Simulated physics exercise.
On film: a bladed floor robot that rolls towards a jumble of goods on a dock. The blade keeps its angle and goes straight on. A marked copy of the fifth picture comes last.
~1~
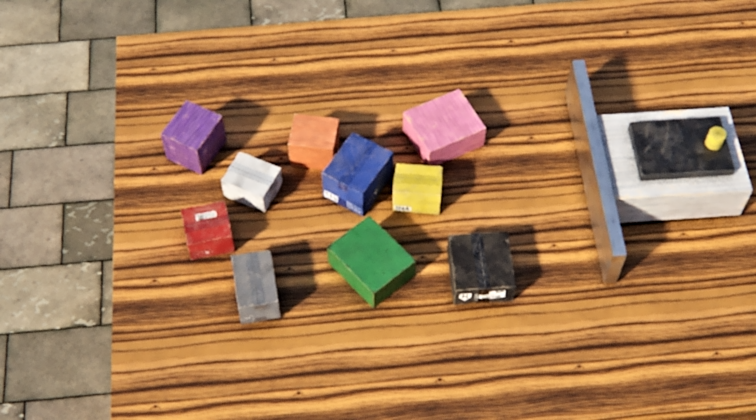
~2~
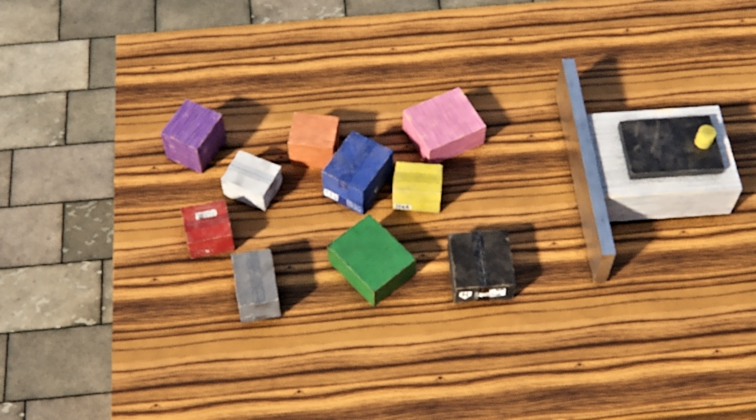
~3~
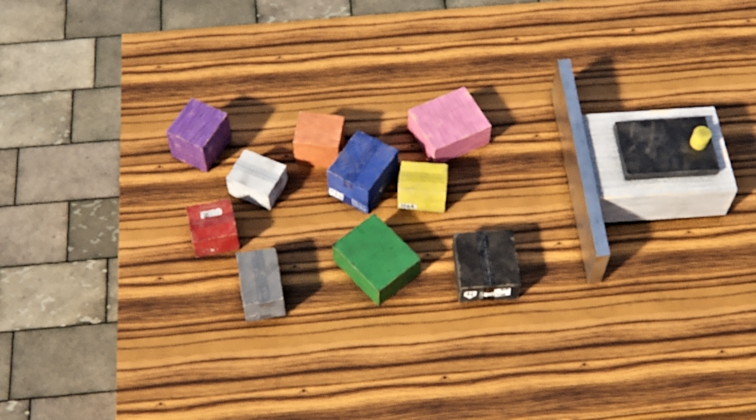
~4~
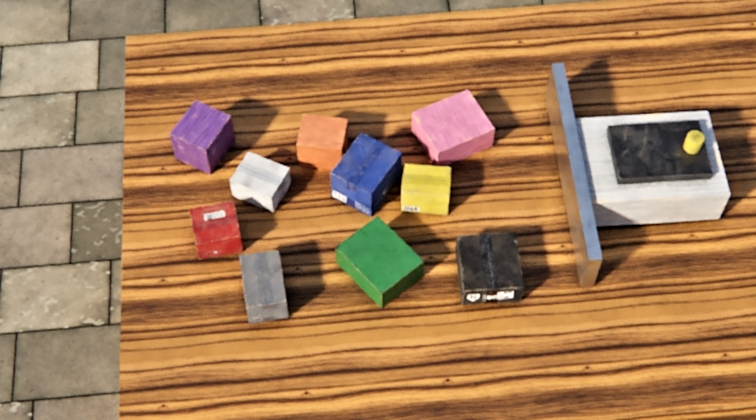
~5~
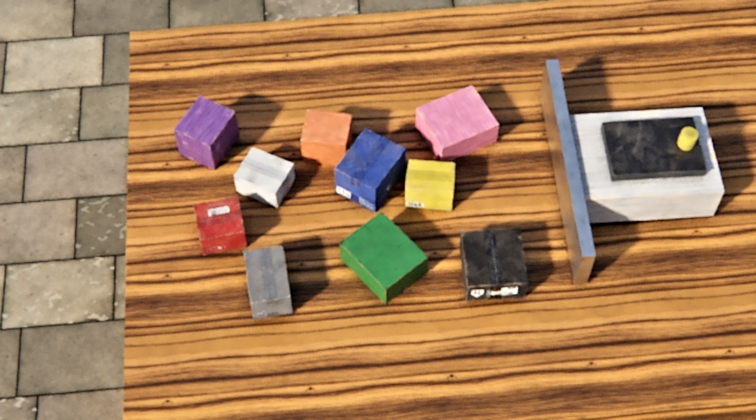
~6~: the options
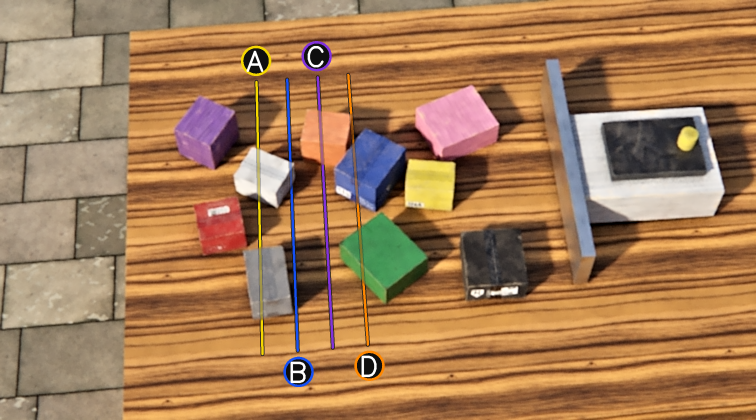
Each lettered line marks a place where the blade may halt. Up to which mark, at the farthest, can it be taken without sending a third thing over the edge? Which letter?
Line A.
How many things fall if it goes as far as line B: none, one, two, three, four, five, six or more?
In all, none.
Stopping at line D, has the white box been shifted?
Yes.
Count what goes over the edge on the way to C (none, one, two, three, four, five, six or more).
By then, none.
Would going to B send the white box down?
By then, no.
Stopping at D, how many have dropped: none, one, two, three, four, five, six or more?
In all, none.
On the marked copy, A at (259, 209); B at (292, 206); C at (325, 203); D at (357, 201).
Taking A. A third of the way, robot (536, 157); black parcel (431, 270); pink crate (411, 121).
Two thirds of the way, robot (425, 166); purple crate (201, 131); red parcel (210, 224).
When it is over, robot (339, 173); grey parcel over the edge; purple crate (130, 129); one fallen.
As for the rest, B is within the limit but short; C is within the limit but short; D is within the limit but short.
